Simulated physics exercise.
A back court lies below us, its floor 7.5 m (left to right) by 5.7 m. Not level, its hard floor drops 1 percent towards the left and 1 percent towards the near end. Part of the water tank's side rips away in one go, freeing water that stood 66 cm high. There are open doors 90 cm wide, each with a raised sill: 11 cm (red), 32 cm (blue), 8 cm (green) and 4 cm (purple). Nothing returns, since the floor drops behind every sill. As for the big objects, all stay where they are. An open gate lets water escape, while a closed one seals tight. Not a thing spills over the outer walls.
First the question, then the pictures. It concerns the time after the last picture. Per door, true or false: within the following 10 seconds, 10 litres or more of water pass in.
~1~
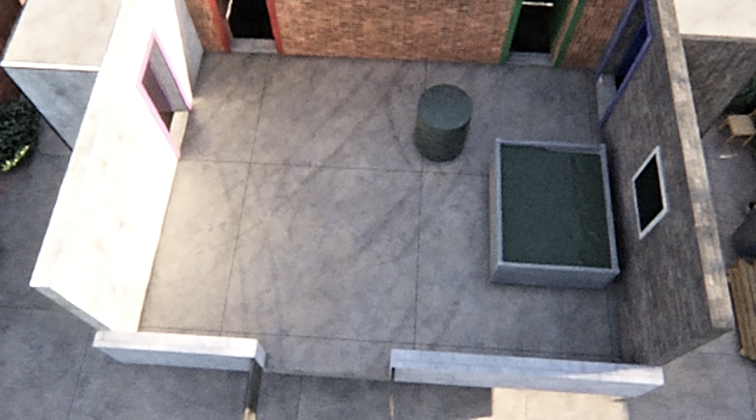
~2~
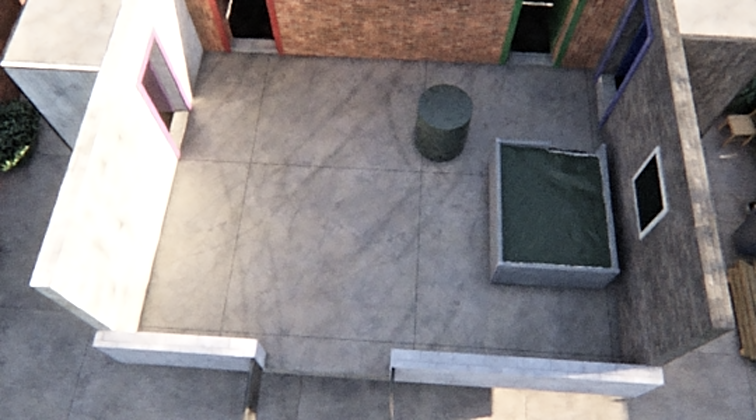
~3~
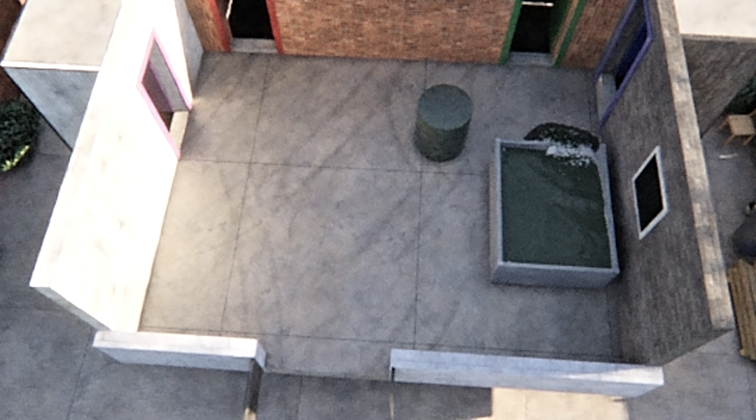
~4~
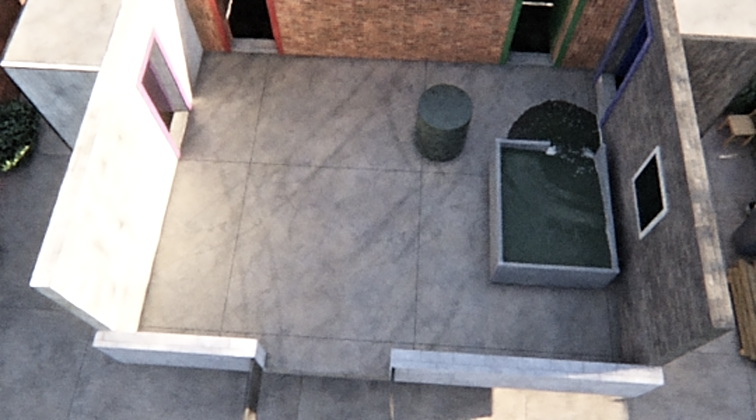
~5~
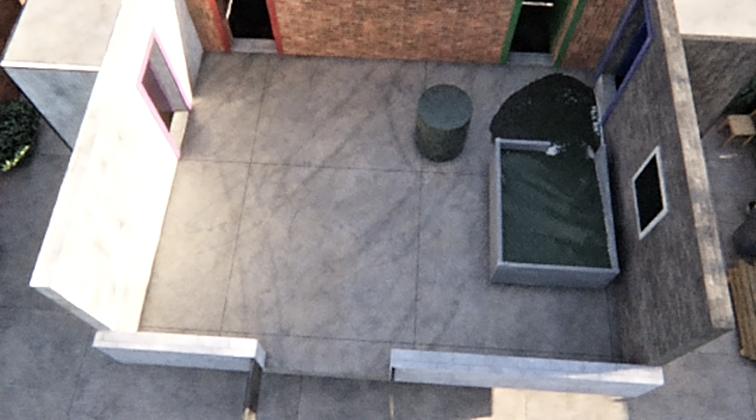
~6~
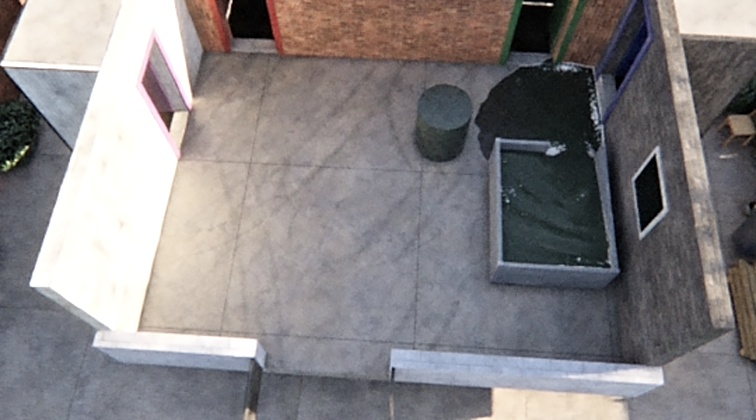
Red door: False. Blue door: False. Green door: True. Purple door: True.
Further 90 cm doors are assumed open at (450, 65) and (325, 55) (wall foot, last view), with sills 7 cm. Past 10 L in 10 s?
Door 1: Limit broken; door 2: Limit not reached.
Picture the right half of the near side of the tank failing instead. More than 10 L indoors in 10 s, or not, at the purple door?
Note: Purple door, beyond the mark.
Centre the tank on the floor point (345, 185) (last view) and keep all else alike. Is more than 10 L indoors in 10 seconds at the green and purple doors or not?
So the green door keeps within it and the purple door tops the limit.
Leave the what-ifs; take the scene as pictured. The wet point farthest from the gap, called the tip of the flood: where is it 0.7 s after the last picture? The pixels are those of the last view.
Around (447, 66).
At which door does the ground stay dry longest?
The purple door is last.
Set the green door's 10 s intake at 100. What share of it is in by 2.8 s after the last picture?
60 percent or so by then.
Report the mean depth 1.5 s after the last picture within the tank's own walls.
Some 39 cm on average.
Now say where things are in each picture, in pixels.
Still water, 66 cm deep, in the water tank at (553, 205), in the first picture.
Water pours out on the water tank's far side and has run 0.5 m, to a hidden place; typically 9 cm deep outside, 66 cm at the water tank's back, in the second picture.
The front is at (546, 127), 0.9 m from the gap on the water tank's far side; 0.8 m2 of floor is under water; 66 cm left at the back of the water tank, in the third picture.
The front is at (548, 105), 1.3 m from the gap on the water tank's far side; 1.6 m2 of floor is under water; 66 cm left at the back of the water tank, in the fourth picture.
The front is at (570, 79), 1.9 m from the gap on the water tank's far side; 2.7 m2 of floor is under water; 66 cm left at the back of the water tank, in the fifth picture.
The front is at (553, 60), 2.3 m from the gap on the water tank's far side; 3.6 m2 of floor is under water; 64 cm left at the back of the water tank, in the sixth picture.
Then, 0.7 s after the last picture water covers 10 % of the floor and is deepest (48 cm) near (572, 72); red door not reached, blue door 21 cm at the sill, 0 L in, green door 24 cm at the sill, 43 L in, purple door not reached.
Then, 1.5 s after the last picture water covers 15 % of the floor and is deepest (40 cm) near (572, 72); red door not reached, blue door 29 cm at the sill, 1 L in, green door 28 cm at the sill, 138 L in, purple door not reached.
Then, 2.8 s after the last picture water covers 35 % of the floor and is deepest (23 cm) near (586, 121); red door 3 cm at the sill, 0 L in, blue door 22 cm at the sill, 4 L in, green door 22 cm at the sill, 267 L in, purple door not reached.
Then, 5.3 s after the last picture water covers 55 % of the floor and is deepest (16 cm) near (514, 69); red door 3 cm at the sill, 0 L in, blue door 13 cm at the sill, 4 L in, green door 16 cm at the sill, 398 L in, purple door 12 cm at the sill, 48 L in.
Then, 9.3 s after the last picture water covers 70 % of the floor and is deepest (15 cm) near (138, 332); red door 6 cm at the sill, 0 L in, blue door 7 cm at the sill, 4 L in, green door 8 cm at the sill, 445 L in, purple door 9 cm at the sill, 127 L in.
